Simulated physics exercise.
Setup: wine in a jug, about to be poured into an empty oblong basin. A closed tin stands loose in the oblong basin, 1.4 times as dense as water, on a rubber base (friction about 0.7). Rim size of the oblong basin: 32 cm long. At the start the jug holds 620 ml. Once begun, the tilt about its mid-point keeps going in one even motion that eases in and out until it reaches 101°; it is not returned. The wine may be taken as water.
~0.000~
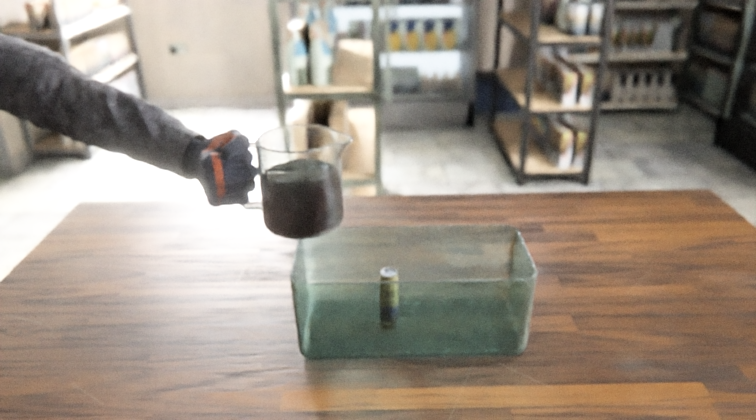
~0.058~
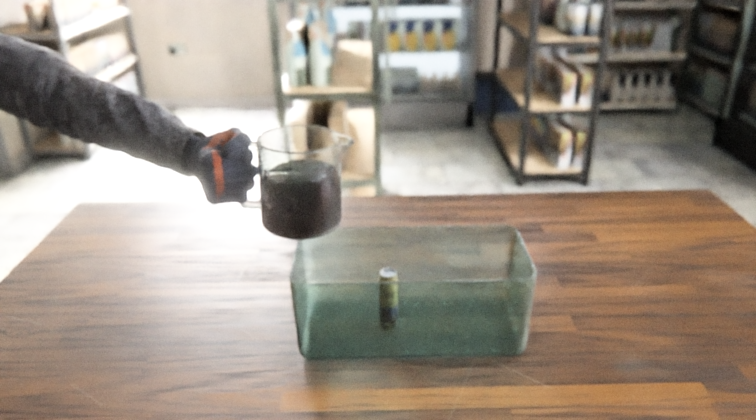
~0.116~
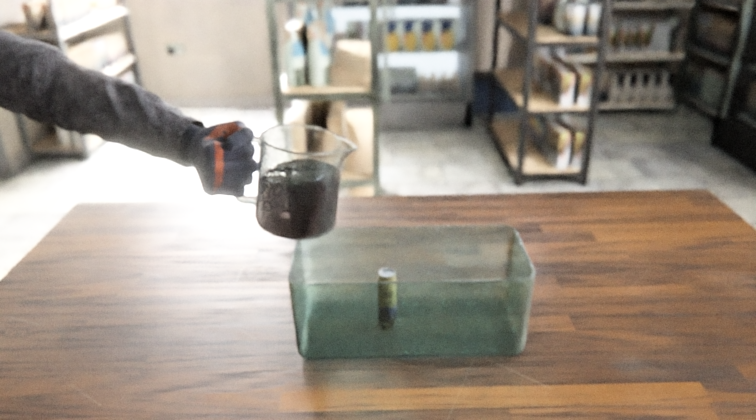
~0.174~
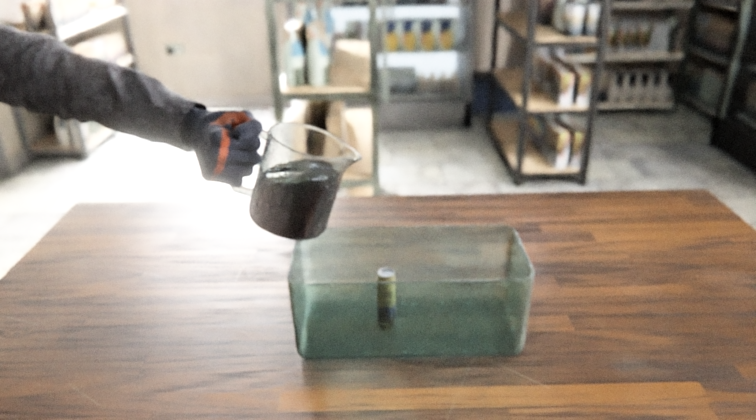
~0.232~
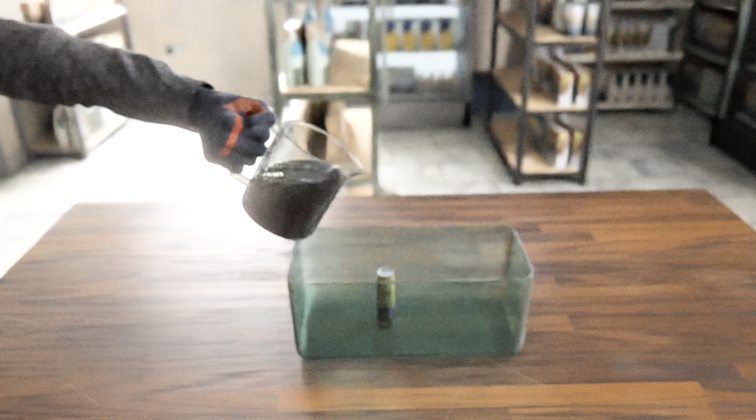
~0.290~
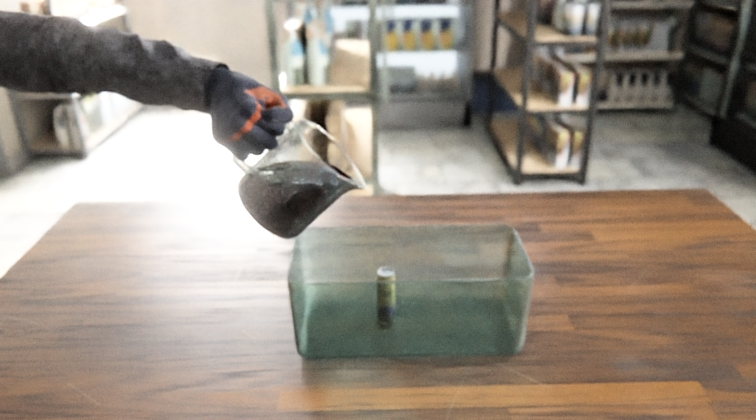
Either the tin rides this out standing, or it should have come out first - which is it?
I expect it will tip over.
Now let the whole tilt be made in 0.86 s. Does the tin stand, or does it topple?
It tumbles over, then.
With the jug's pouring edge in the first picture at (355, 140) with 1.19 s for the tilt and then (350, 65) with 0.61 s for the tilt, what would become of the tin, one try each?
Run one: It tumbles. Run two: It does not tip.
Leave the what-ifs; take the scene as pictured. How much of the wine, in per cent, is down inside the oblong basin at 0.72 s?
68 %, more or less.
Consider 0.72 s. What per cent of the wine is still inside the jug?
22 %.
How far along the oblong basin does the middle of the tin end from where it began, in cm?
Around 6.0 cm.
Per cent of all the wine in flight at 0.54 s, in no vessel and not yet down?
Share: Roughly 22 per cent.
By 0.54 s the tilt is 97° and 63 per cent is still to pour; the tin stands where it began.
By 0.72 s the tilt is 101° and 22 per cent is still to pour; the tin stands where it began.
By 0.90 s the tilt is 101° and 7 per cent is still to pour; the tin stands where it began.
By 1.11 s the tilt is 101° and 2 per cent is still to pour; the tin leans 30°.
At rest the tin lies on its side.
